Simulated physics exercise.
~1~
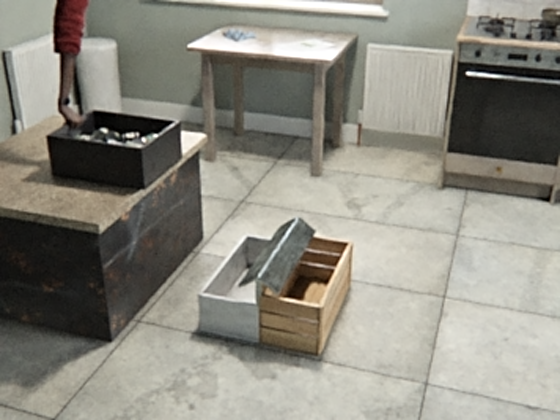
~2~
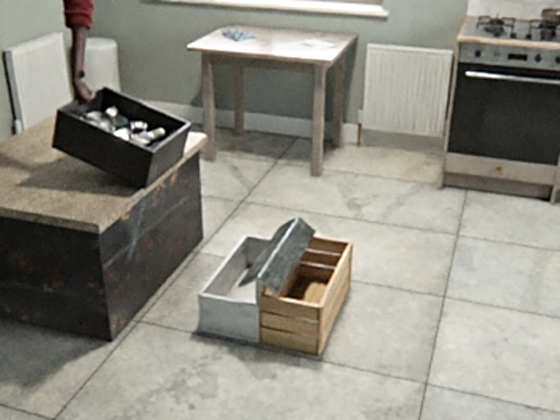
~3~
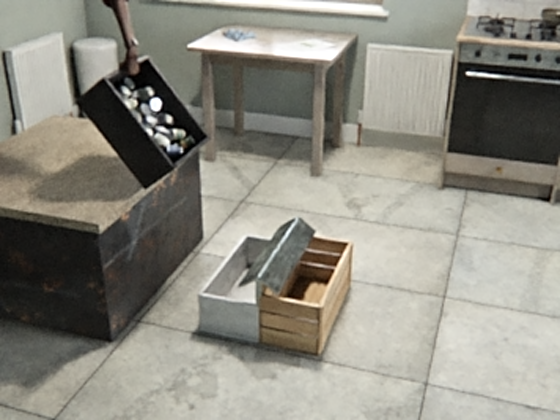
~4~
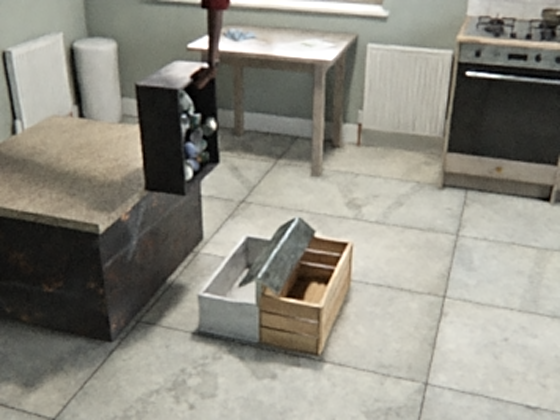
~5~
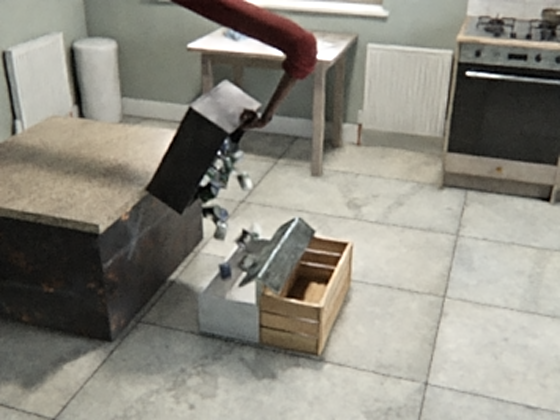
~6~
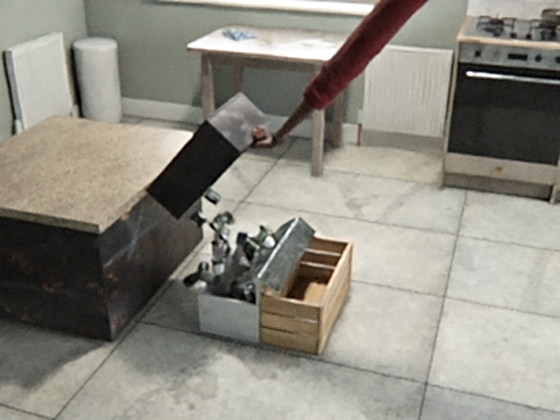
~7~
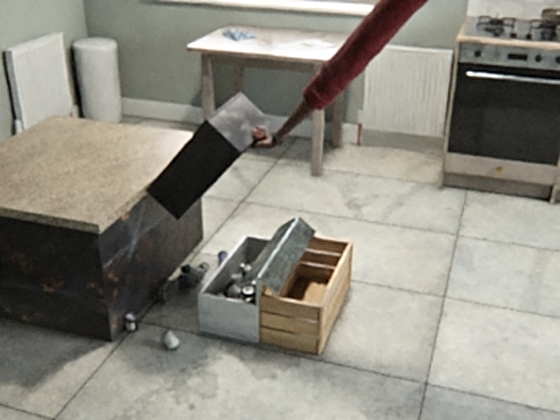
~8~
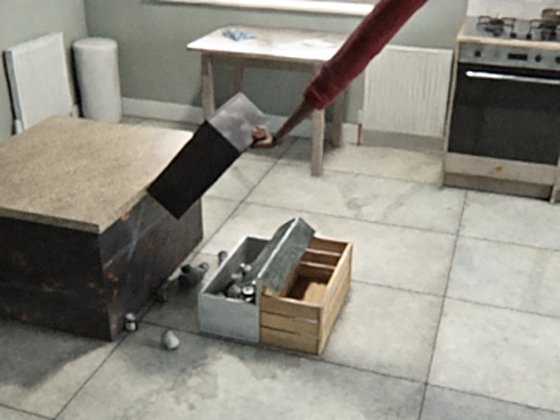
In a tiled kitchen, an arm tips small tins into a white box, spilling some.
